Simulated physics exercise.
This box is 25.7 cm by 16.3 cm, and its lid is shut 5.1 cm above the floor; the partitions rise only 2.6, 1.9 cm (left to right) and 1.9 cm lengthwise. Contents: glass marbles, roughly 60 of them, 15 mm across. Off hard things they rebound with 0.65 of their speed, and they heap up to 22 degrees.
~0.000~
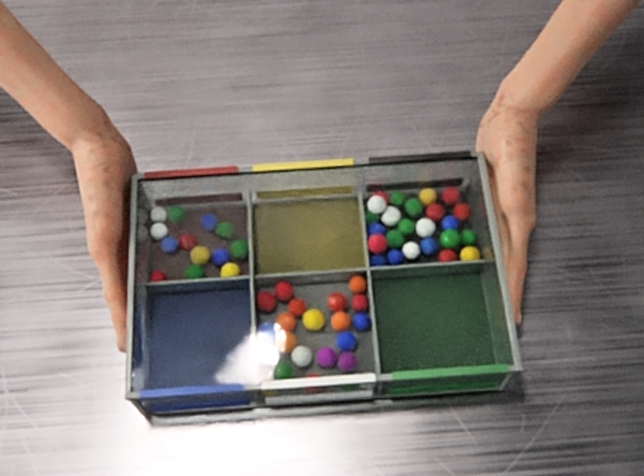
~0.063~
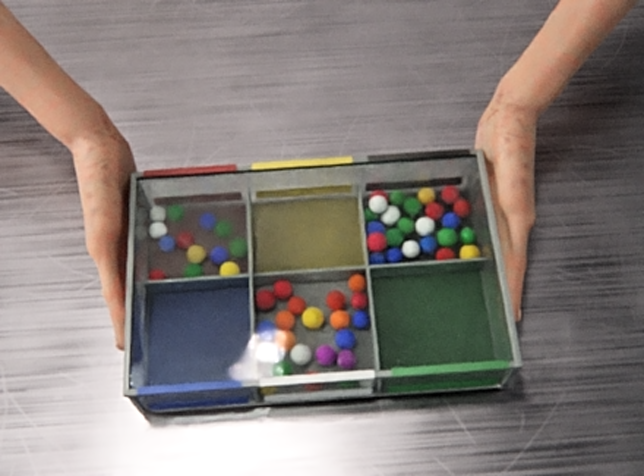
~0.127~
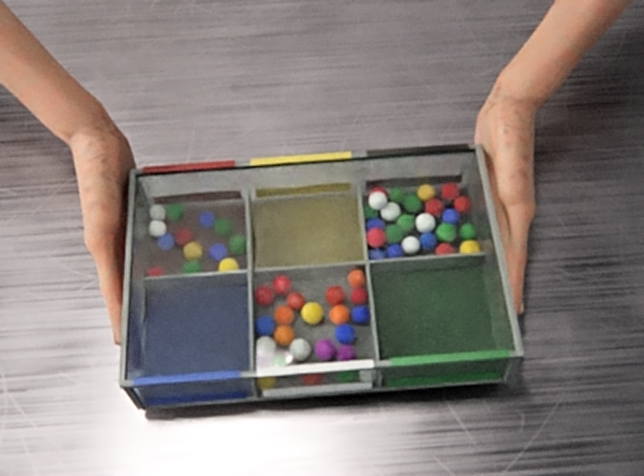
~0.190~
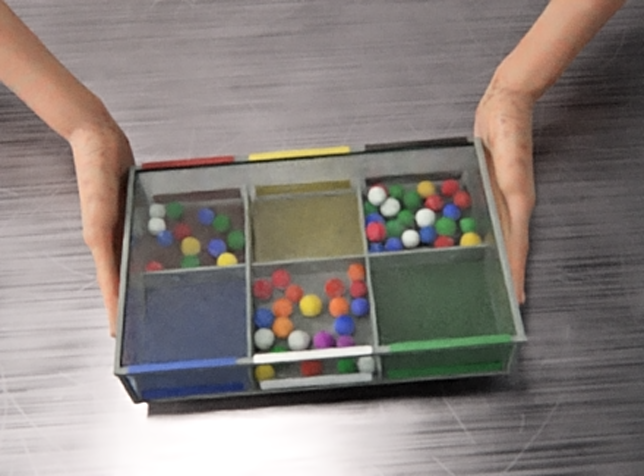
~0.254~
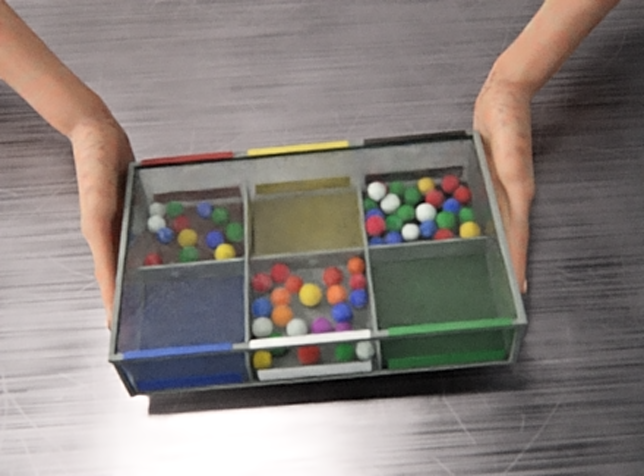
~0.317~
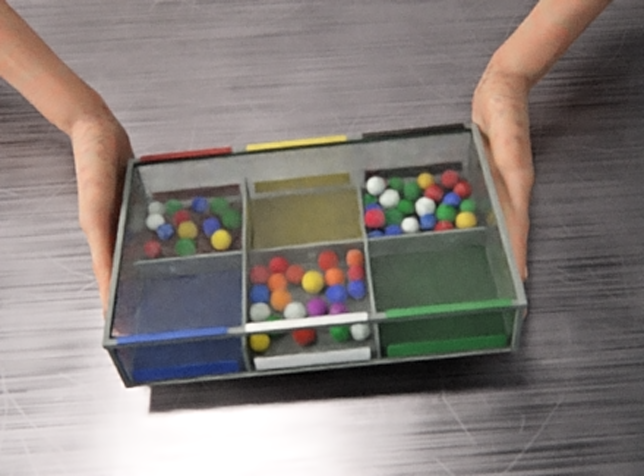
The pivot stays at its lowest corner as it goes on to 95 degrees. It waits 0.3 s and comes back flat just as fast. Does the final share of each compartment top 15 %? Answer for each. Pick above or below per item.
Red = above; blue = below; green = below; yellow = above; white = below; black = above.
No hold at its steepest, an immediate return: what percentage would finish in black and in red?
You'd end up with black at 30 per cent and red at 35 per cent.
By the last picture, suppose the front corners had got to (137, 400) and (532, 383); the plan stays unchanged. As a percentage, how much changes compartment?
About 75 %.
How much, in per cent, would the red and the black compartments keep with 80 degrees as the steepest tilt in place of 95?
You'd find red with 20 % and black with 40 %.
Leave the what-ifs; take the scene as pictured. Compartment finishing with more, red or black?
Red comes out ahead.
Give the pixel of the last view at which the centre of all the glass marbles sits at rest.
Somewhere near (293, 230) in the last picture.
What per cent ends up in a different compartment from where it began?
Around 55 in a hundred.
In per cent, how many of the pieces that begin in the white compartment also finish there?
0 %.
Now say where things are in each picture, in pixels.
Box tilt 0 degrees, front corners at (131, 393) and (515, 366); red 20 %, white 35 %, black 40 %, in the first frame.
Box tilt 1 degrees, front corners at (129, 390) and (515, 362), in the second frame.
Box tilt 4 degrees, front corners at (125, 382) and (517, 352), lowest corner left back, in the third frame.
Box tilt 8 degrees, front corners at (120, 370) and (518, 337), lowest corner left back, in the fourth frame.
Box tilt 12 degrees, front corners at (115, 356) and (519, 320), lowest corner left back, in the fifth frame.
Box tilt 16 degrees, front corners at (110, 342) and (519, 302), lowest corner left back; red 20 %, white 35 %, black 40 %. The box's pace is about 65 degrees a second, in the sixth frame.
Then, at 1.75 s, tilt 95 degrees; red 25 %, yellow 25 %, white 10 %, black 35 %.
After 2.71 s, tilt 47 degrees; red 35 %, yellow 40 %, black 25 %.
After 3.65 s, tilt 0 degrees; red 35 %, yellow 40 %, black 20 %.
In the end, at 4.4 s, red 35 %, blue 0 %, green 0 %, yellow 40 %, white 0 %, black 20 %.
